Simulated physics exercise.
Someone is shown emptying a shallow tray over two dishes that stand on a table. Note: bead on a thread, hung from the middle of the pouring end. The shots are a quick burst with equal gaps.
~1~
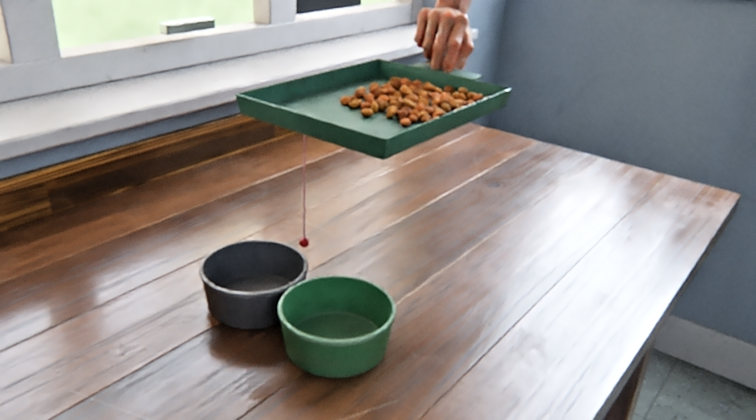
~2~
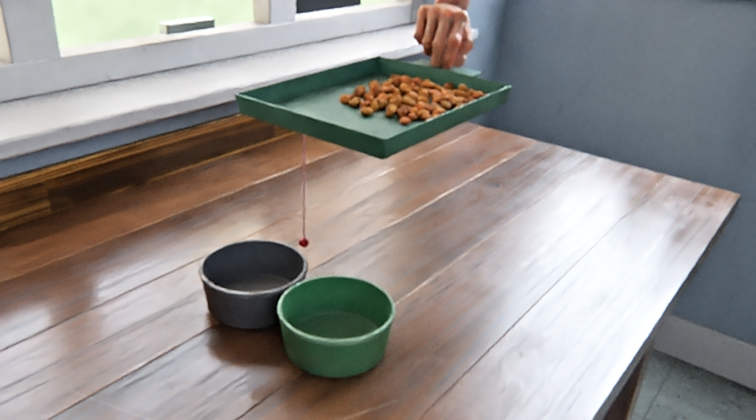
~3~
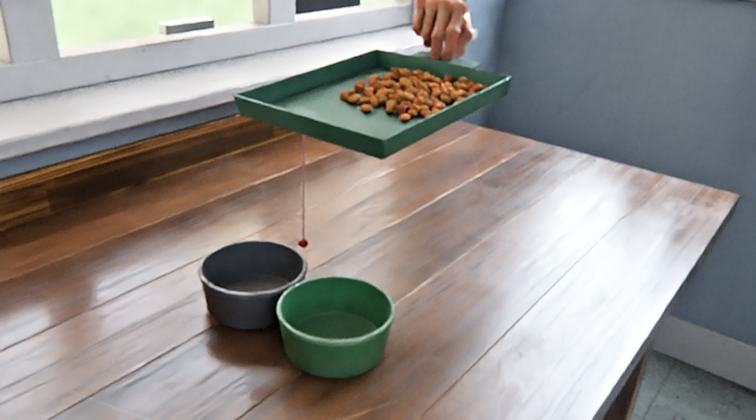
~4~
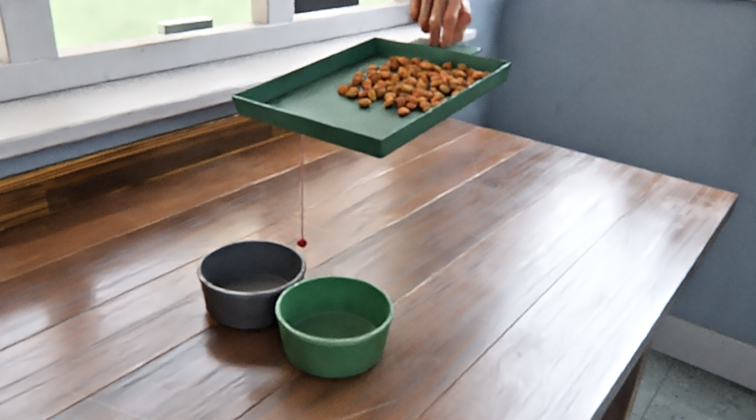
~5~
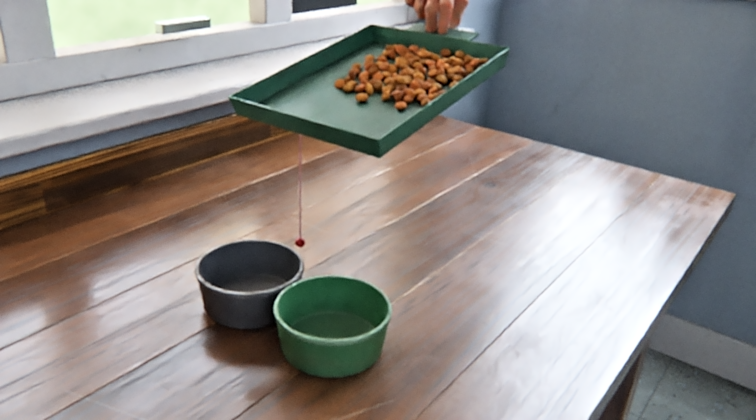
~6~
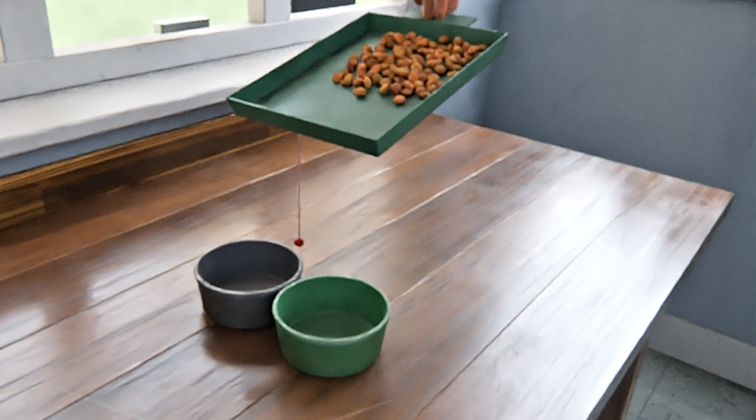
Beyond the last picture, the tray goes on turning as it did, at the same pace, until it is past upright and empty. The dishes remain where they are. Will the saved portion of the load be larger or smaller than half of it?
I expect most of the load to be saved.
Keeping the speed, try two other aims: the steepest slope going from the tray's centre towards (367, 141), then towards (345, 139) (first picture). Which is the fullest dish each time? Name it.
One: The right one. Two: The dish on the right.
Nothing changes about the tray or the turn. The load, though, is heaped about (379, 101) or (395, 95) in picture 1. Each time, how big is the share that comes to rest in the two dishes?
Near 80 per cent and near 80 per cent.
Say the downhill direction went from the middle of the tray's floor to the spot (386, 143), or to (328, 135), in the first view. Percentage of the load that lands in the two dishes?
In turn some 30 and 100 per cent.
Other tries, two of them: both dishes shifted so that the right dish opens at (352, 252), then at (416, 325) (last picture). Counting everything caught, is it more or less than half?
At place one the minor share; at place two the minor share.
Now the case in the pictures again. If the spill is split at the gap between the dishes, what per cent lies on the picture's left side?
Left portion: Around 100 %.
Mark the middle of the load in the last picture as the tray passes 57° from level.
Near (308, 114).
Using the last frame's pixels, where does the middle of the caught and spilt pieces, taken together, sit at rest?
I'd put the middle somewhere around (252, 303).
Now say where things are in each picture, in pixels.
Corners of the pouring end at (241, 94) and (385, 137), level; middle of the load at (420, 102), bits of cat kibble; left dish at (215, 301); right dish at (298, 348); bead on its thread at (304, 242), in the first picture.
Corners of the pouring end at (240, 94) and (384, 137), level; middle of the load at (420, 100), in the second picture.
Corners of the pouring end at (239, 95) and (383, 137), tipped barely, level across its low end; middle of the load at (420, 94), in the third picture.
Corners of the pouring end at (237, 95) and (381, 137), tipped a little, level across its low end; middle of the load at (419, 84), in the fourth picture.
Corners of the pouring end at (233, 96) and (378, 137), tipped a little, level across its low end; middle of the load at (416, 74), in the fifth picture.
Corners of the pouring end at (231, 96) and (375, 137), tipped clearly, level across its low end; middle of the load at (414, 65); left dish at (210, 301); right dish at (293, 348), in the sixth picture.
Soon after the last picture, tray tipped steeply; nearly all on the tray; a stray few in the air.
A little later, tray tipped right over; most on the tray; a stray few in the right dish; a small part in the left dish; a stray few outside both; a stray few in the air.
Later still, tray tipped past a quarter turn; about a quarter in the right dish; about half in the left dish; about a quarter outside both.
At rest, tray tipped past a quarter turn; about a quarter in the right dish; about half in the left dish; about a quarter outside both.
